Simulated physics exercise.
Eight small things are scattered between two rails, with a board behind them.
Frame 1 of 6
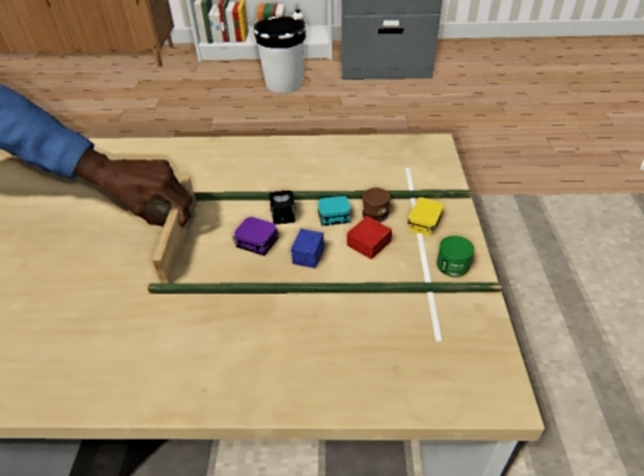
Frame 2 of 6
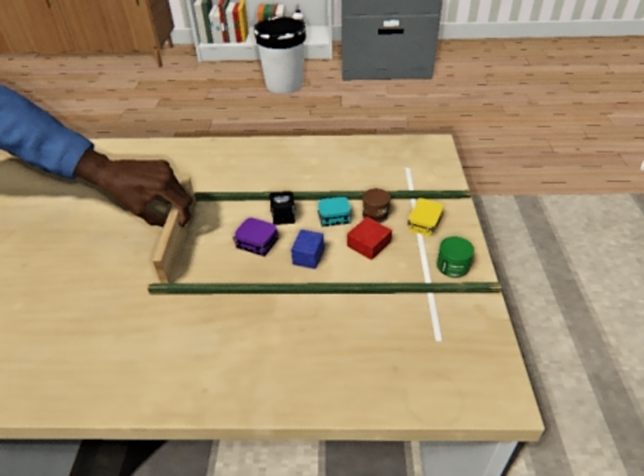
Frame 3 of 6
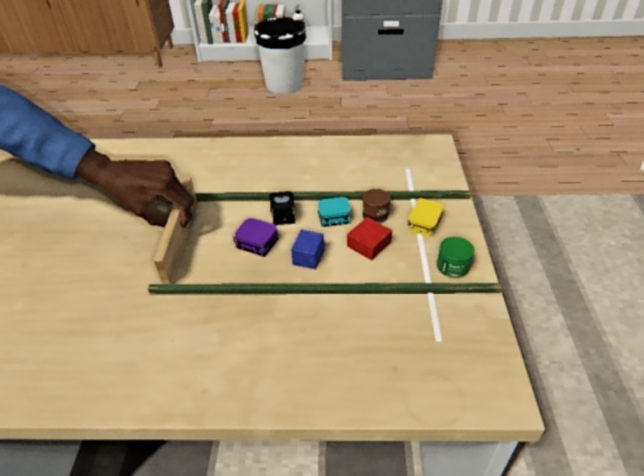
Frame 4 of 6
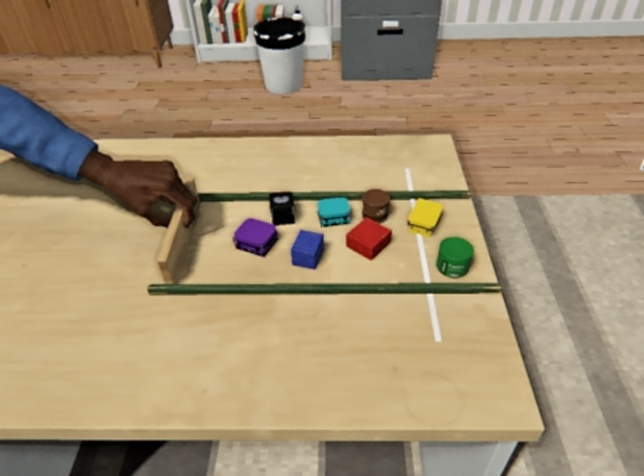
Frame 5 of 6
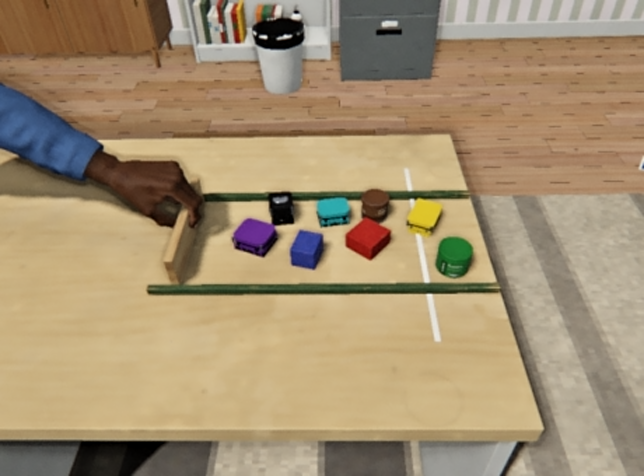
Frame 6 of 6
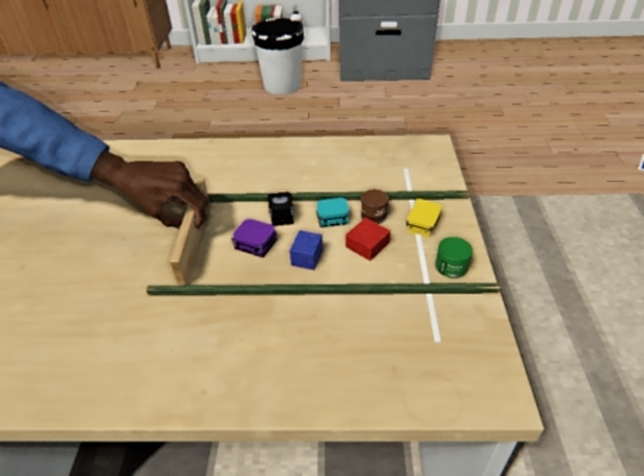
In this clip, a hand slides a wooden board slightly to the right between two green rails on a table, while the eight small colored objects ahead of it, scattered near and beyond a white line, stay still.
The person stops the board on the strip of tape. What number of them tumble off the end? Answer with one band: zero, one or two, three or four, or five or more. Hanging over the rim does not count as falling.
One or two.
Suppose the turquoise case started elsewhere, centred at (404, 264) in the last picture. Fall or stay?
Here it holds its spot.
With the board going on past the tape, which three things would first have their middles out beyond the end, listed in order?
Those three are the yellow case, the brown tin and the red block, in that order.
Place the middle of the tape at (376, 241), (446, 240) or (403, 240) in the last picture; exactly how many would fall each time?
Tallies in the order given: 0, 5, 1.
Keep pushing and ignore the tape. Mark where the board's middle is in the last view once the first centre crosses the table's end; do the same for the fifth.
First: Around (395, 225). Next: Around (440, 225).
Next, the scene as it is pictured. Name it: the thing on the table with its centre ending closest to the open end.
That's the red block.
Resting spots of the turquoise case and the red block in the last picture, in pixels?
The first comes to rest at (454, 212), and the second at (472, 237).
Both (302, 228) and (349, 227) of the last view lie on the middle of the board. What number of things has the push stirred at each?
First 4, then 7.
Soon after, none off yet; green tub at rest near (454, 258); yellow case at rest near (424, 218); brown tin at rest near (374, 207).
Then, none off yet; green tub at rest near (454, 258); yellow case moved a little near (438, 221); brown tin moved about its own width near (416, 206).
At rest, the number that fall off is one or two; fallen, brown tin and yellow case.
